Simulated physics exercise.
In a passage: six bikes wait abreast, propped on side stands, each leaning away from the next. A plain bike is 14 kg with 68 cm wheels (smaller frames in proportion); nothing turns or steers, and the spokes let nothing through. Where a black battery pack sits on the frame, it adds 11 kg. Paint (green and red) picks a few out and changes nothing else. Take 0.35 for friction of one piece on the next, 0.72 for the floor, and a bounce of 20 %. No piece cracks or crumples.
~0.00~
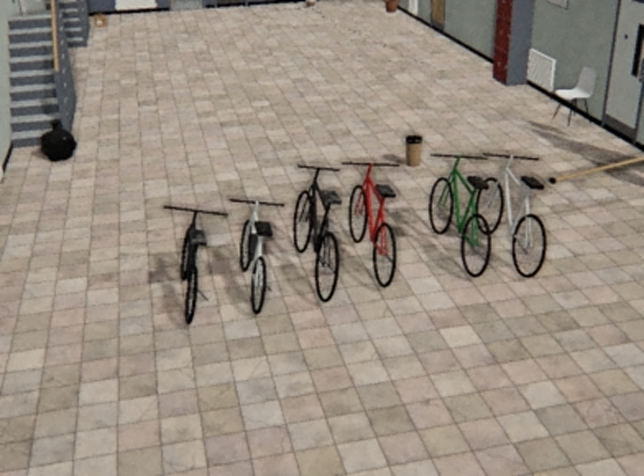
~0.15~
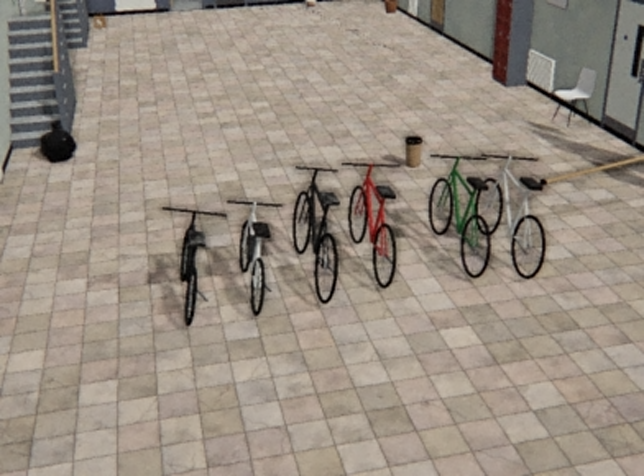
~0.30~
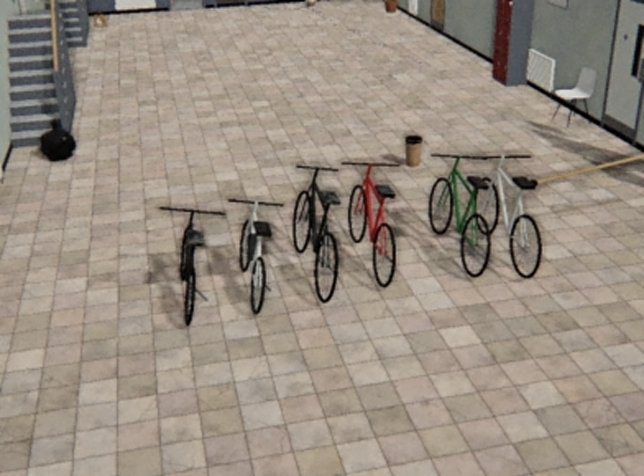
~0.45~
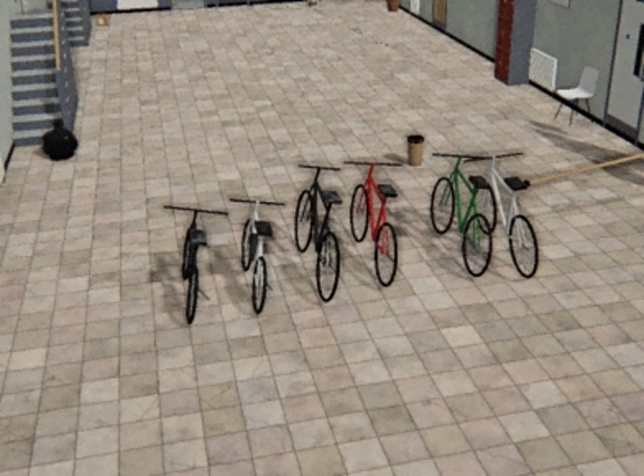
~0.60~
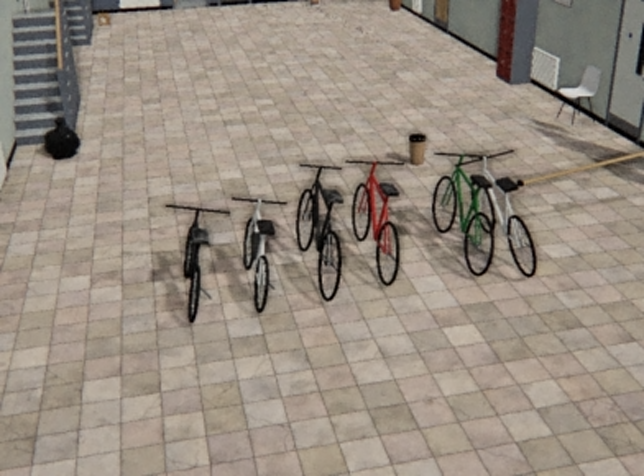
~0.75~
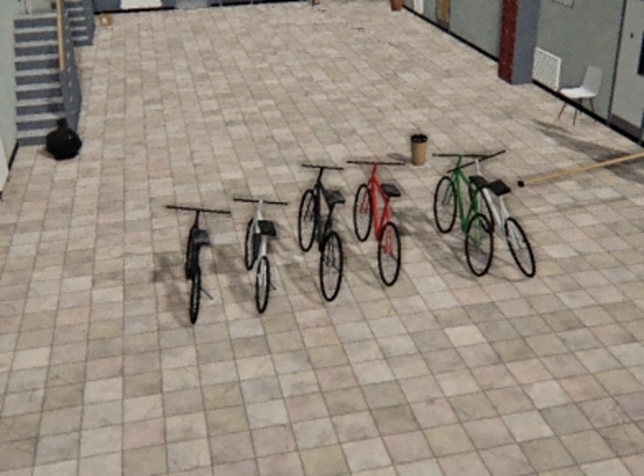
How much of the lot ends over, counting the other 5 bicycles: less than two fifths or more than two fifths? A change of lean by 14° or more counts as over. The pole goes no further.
Ending over: Over two fifths.
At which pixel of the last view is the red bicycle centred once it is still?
Near (325, 238).
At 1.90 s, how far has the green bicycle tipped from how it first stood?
About 70°.
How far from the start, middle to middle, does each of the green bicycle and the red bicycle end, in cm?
Moved: Green 80, red 60.
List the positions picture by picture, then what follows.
In the first picture (each place is the centre of the face we see best), pole end (555, 182) 14 cm from the first bicycle; green bicycle (432, 207); red bicycle (396, 251); the others all in place.
The second picture shows pole end (545, 183) 34 mm from the first bicycle; red bicycle (396, 252).
The third picture shows pole end (536, 184) pushing; green bicycle (432, 207); the others all in place.
The fourth picture shows pole end (529, 185) pushing; red bicycle (398, 251); the others all in place.
The fifth picture shows pole end (522, 185) pushing; red bicycle (400, 250); the others all in place.
The sixth picture shows pole end (523, 185) stopped; green bicycle (435, 207); red bicycle (401, 250); the others all in place.
By 1.22 s, 1 of the 5 other bicycles over; green bicycle tilted 20°.
By 1.56 s, 1 of the 5 other bicycles over; green bicycle tilted 44°.
By 1.90 s, 1 of the 5 other bicycles over; green bicycle tilted 71°; red bicycle tilted 9°.
By 2.82 s, 3 of the 5 other bicycles over; green bicycle lying flat; red bicycle tilted 55°.
When it is over (3.2 s), 3 of the 5 other bicycles over; green bicycle lying flat; red bicycle tilted 57°. That is 60 per cent. Two left standing. In pixels of the last frame, middles, green bicycle near (409, 247), red bicycle near (325, 238).
